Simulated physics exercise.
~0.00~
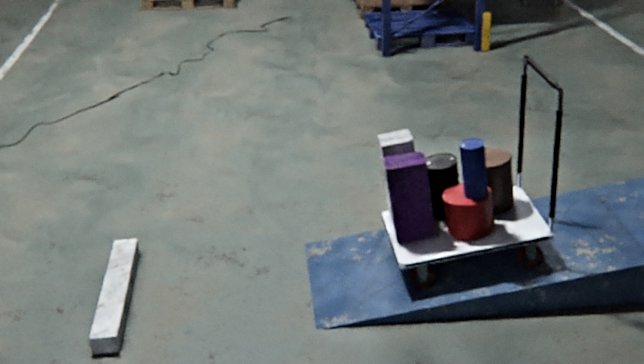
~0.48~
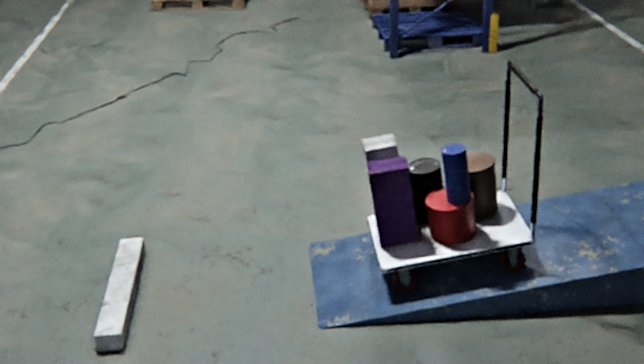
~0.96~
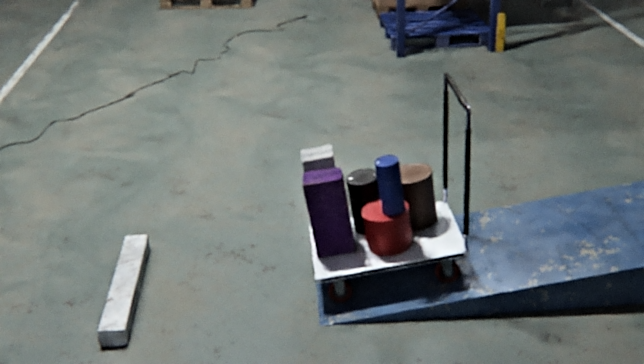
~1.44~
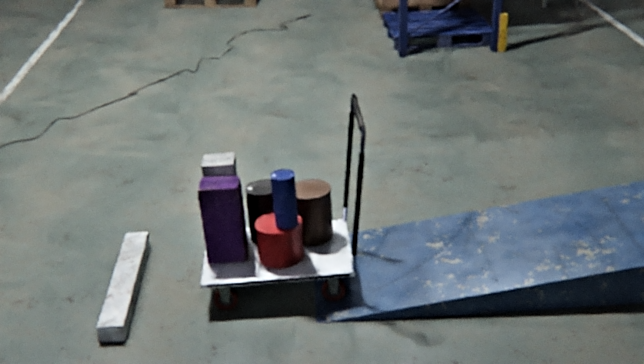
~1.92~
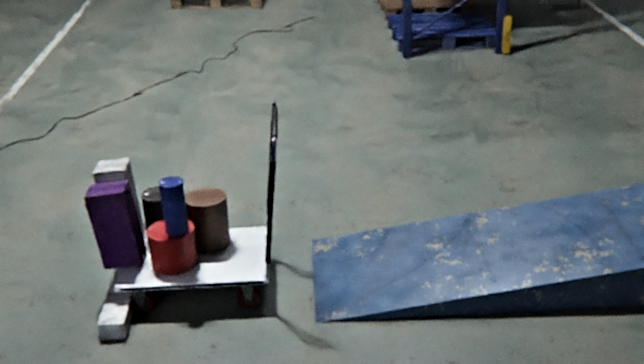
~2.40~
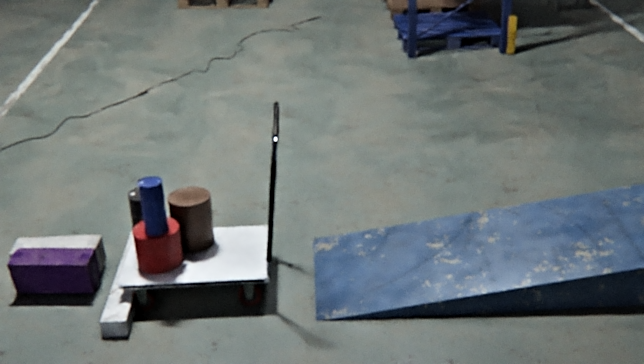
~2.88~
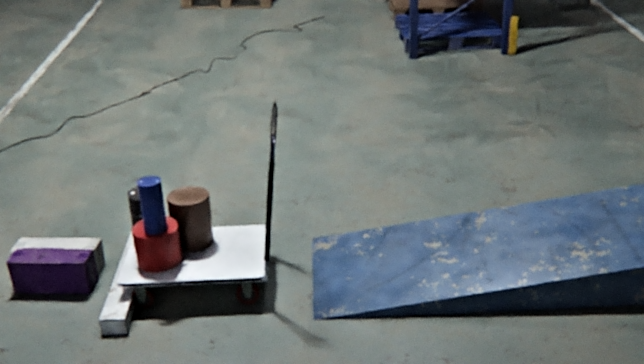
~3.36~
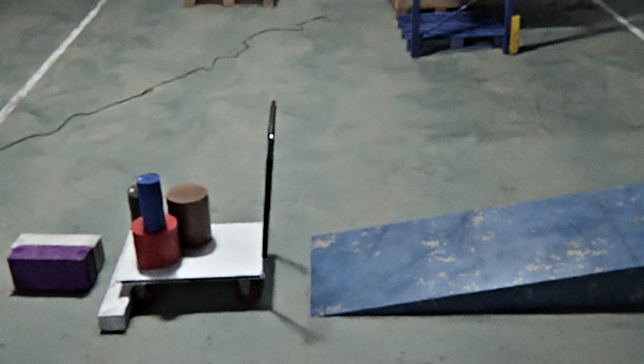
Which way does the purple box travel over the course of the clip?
The purple box moves to the left, first riding on the trolley and then falling off past the kerb.
On a warehouse floor, a trolley rolls off a ramp, and two boxes topple off.
